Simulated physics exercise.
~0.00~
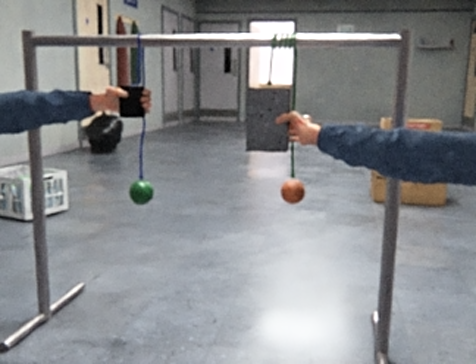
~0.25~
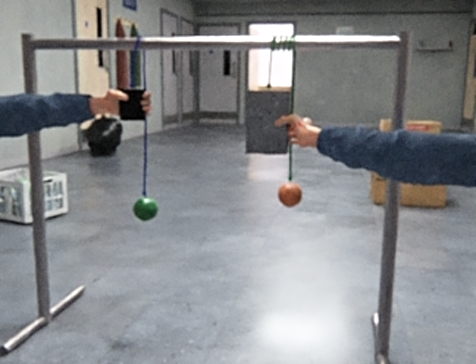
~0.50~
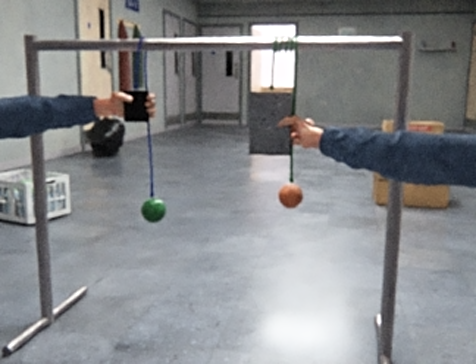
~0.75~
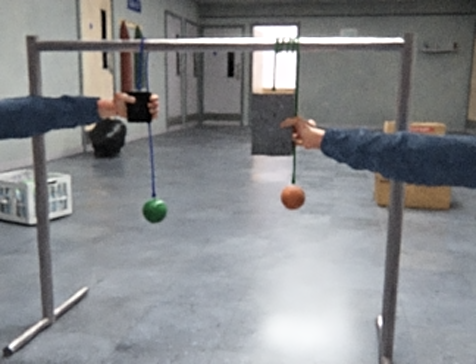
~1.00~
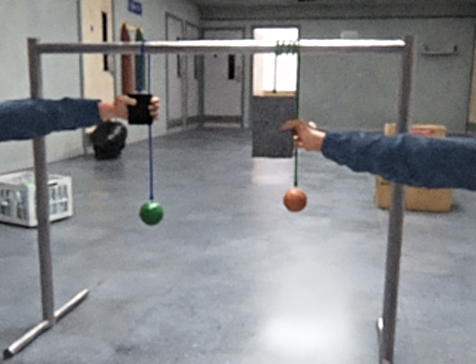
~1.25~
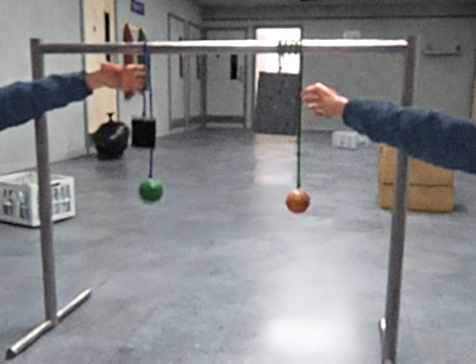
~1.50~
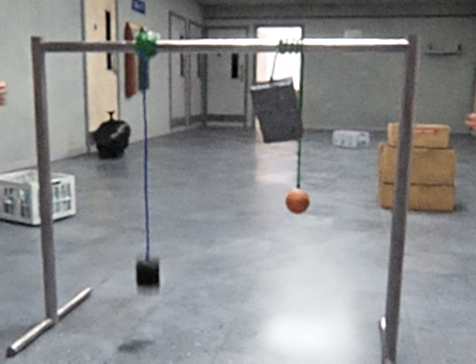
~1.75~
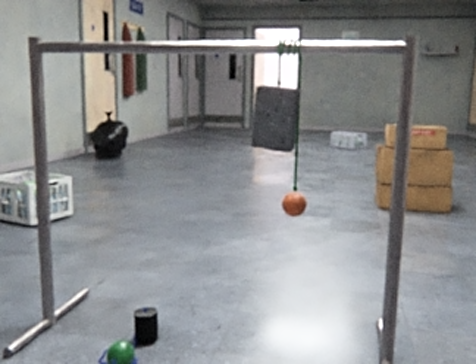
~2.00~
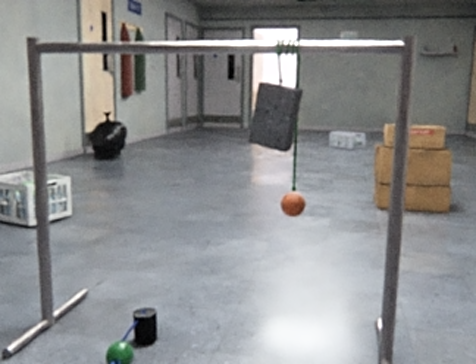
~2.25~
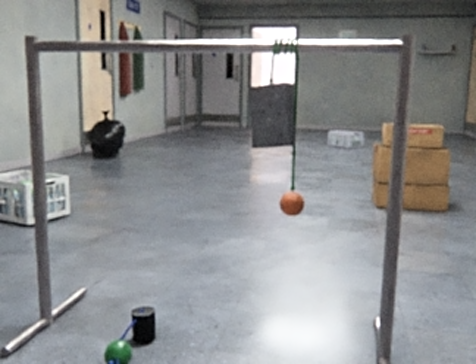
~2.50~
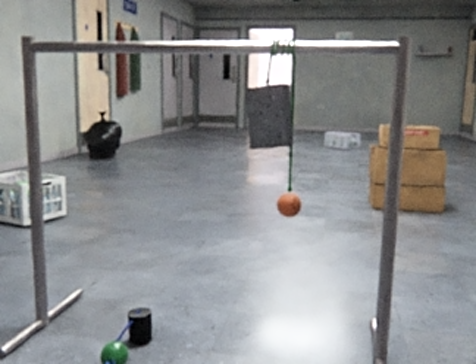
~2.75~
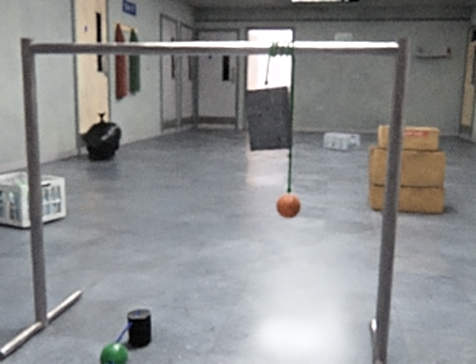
A small black block and a dark slab are held beside a metal bar by two hands, each on a cord with a hanging ball; once released, the block drops to the floor, the green ball flies up and then falls beside it, while the slab tilts and stays hanging above the orange ball.
